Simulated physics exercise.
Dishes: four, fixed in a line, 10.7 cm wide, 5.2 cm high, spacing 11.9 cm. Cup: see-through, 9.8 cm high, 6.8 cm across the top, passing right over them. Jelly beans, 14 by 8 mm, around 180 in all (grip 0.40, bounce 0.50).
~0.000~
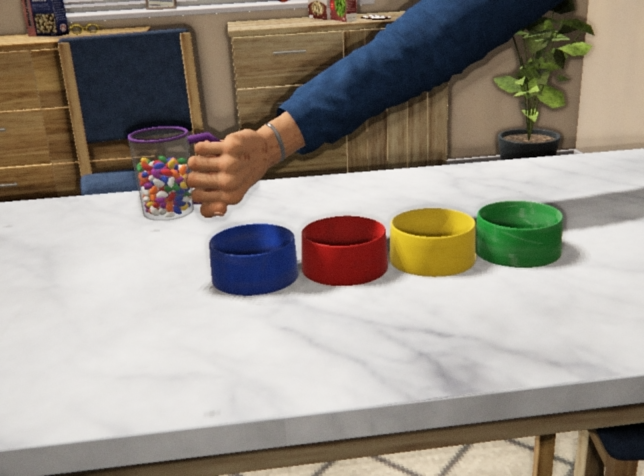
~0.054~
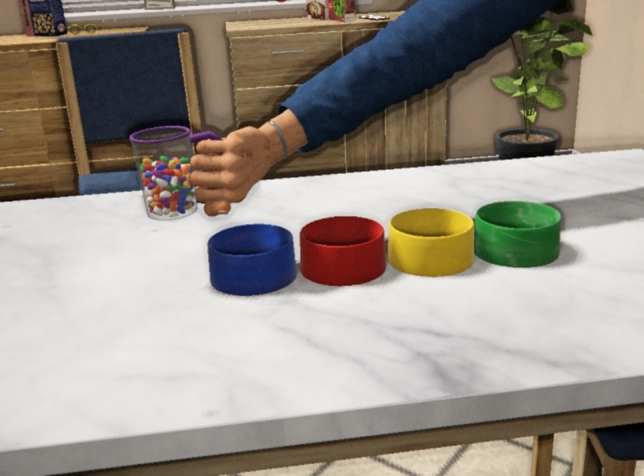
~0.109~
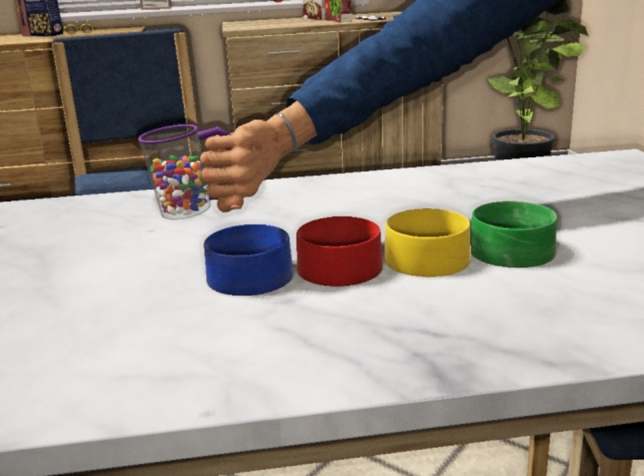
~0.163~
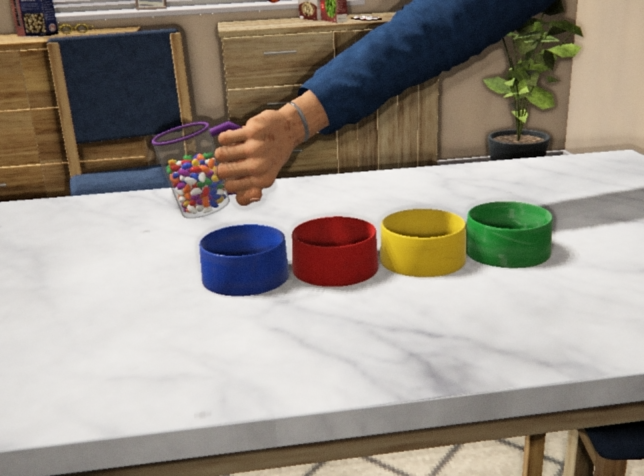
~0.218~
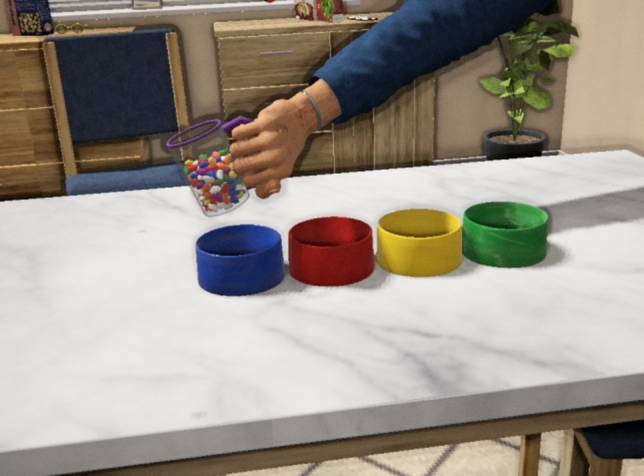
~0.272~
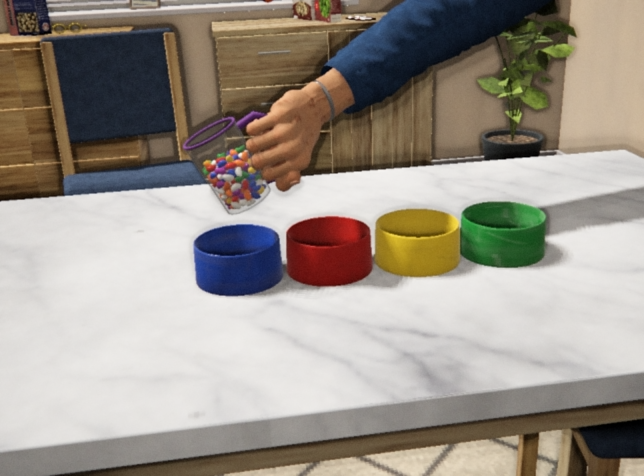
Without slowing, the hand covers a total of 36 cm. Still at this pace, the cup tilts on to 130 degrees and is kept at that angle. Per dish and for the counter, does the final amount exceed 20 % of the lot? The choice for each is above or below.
Red - below it, blue - below it, green - below it, yellow - above it, counter - below it.
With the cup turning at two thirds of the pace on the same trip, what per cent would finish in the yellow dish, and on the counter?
The yellow dish would get 100 and the counter 0.
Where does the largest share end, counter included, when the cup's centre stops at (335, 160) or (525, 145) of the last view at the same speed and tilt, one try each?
Red; green.
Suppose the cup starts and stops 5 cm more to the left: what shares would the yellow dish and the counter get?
I'd expect yellow at 0 and the counter at 10.
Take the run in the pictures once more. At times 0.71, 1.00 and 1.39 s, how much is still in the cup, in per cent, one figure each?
In turn: 100 %, 100 %, 0 %.
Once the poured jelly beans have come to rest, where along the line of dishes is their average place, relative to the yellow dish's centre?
About 1 cm to its left-hand side.
After 0.71 s, tilt 76 degrees; cup holds 100 %.
After 1.00 s, tilt 109 degrees; cup holds 100 %.
After 1.39 s, tilt 130 degrees; cup holds 0 %, yellow 100 %.
In the end, at 1.9 s, red 0 %, blue 0 %, green 0 %, yellow 100 %, counter 0 %.
